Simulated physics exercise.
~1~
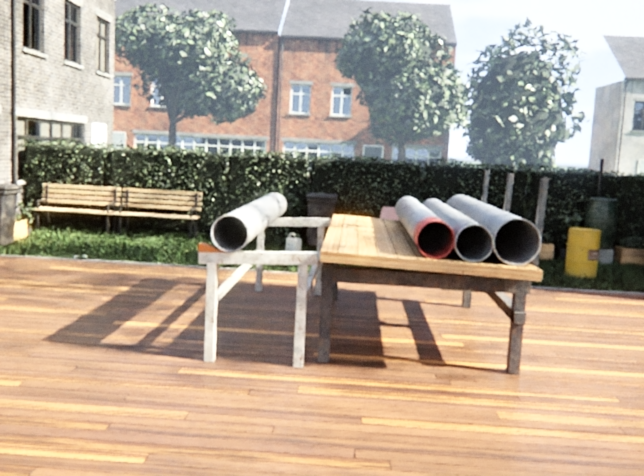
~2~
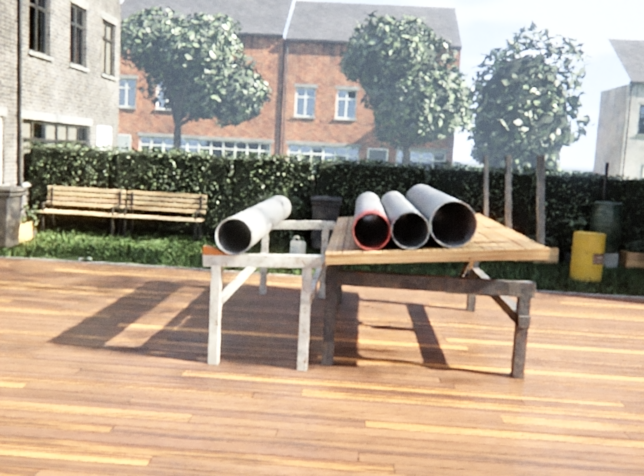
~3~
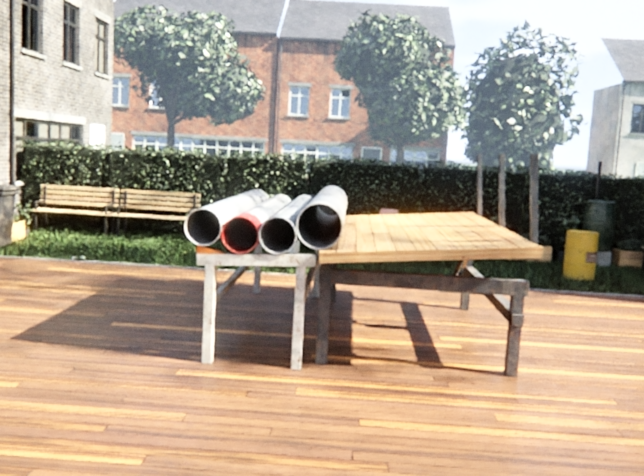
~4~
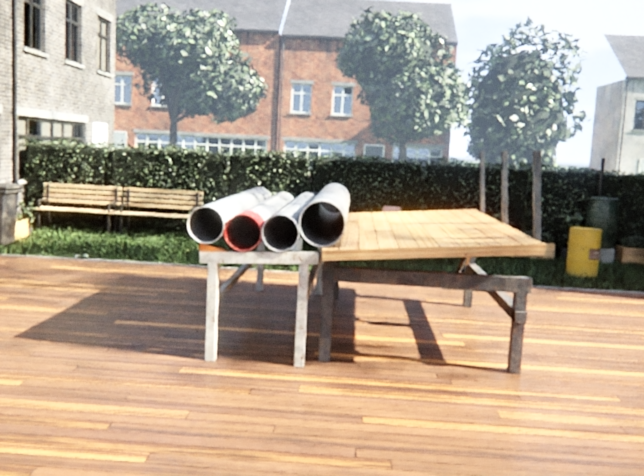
On a wooden patio beside a hedge, three pipes, one rimmed in red, lie on a plank table that tilts toward a smaller stand holding another pipe. They roll left onto the stand and come to rest against that pipe, the red one second from the left.
